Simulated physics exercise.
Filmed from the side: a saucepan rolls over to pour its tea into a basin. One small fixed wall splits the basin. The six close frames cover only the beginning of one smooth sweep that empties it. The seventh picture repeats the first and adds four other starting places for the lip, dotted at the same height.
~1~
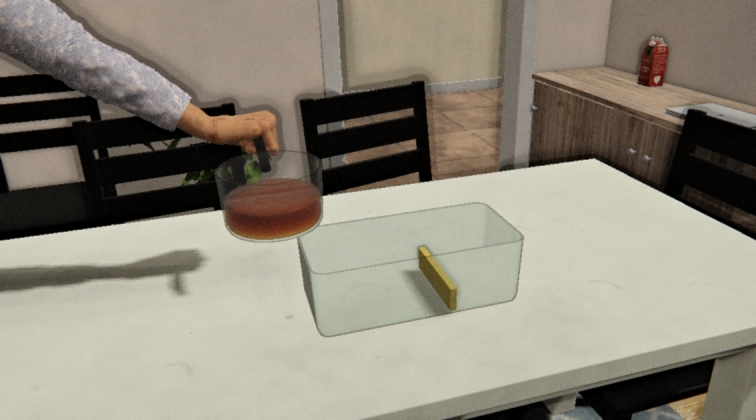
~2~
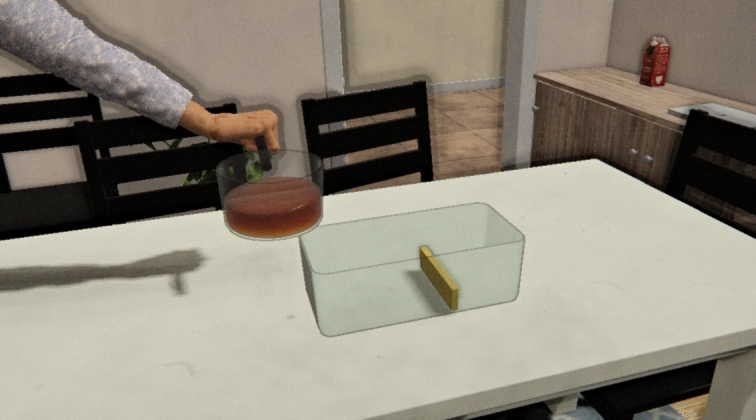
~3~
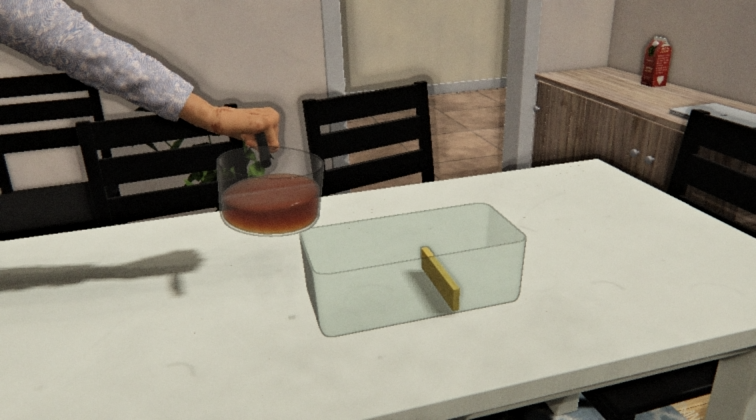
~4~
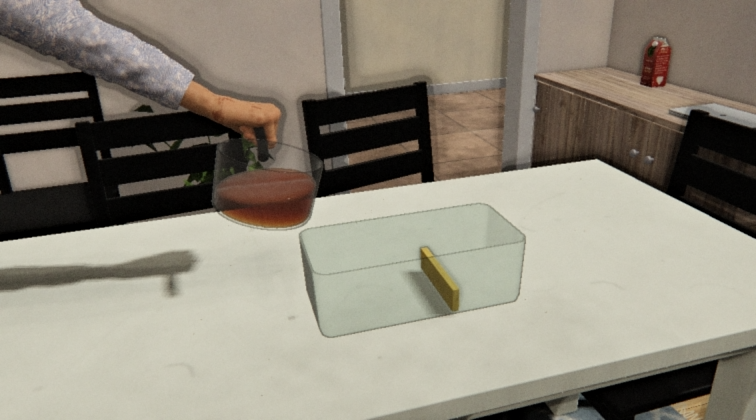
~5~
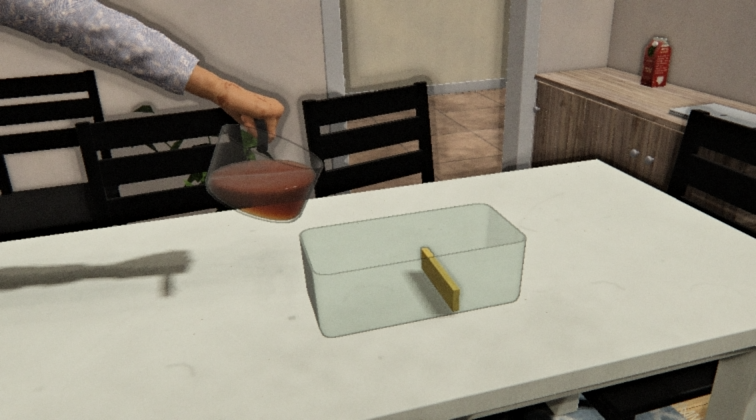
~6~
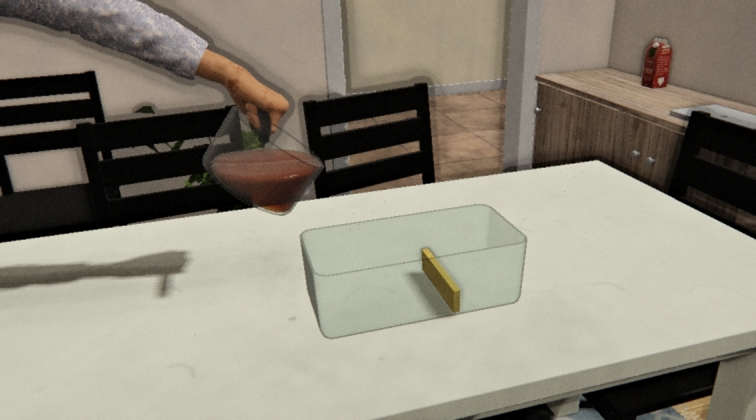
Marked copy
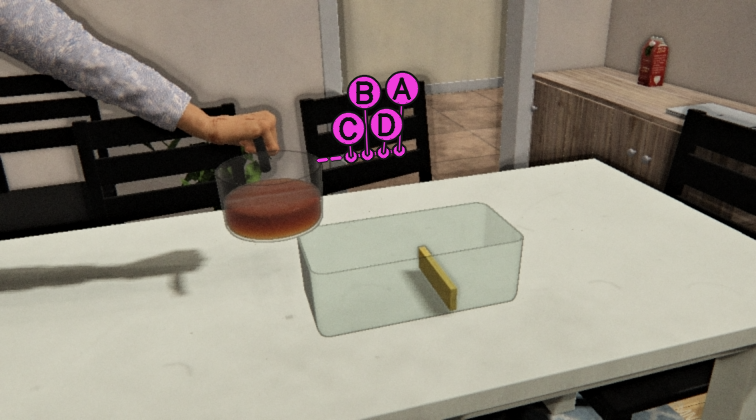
At the start, a hand holds a clear, round container of reddish-brown tea upright above a white table, just left of a clear rectangular basin with a yellow wall inside. The hand then gradually tilts the container rightward toward the basin, and the tea shifts but stays inside.
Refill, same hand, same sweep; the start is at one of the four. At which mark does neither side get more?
B is best.
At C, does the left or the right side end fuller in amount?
More ends on the left.
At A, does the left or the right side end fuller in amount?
More ends on the right.
On the marked copy, A at (399, 150); B at (367, 154); C at (351, 156); D at (383, 152).
If A is chosen, about 8 % ends left of the wall and 90 % right of it.
If B is chosen, about 50 % ends left of the wall and 48 % right of it.
If C is chosen, about 93 % ends left of the wall and 5 % right of it.
If D is chosen, about 9 % ends left of the wall and 89 % right of it.
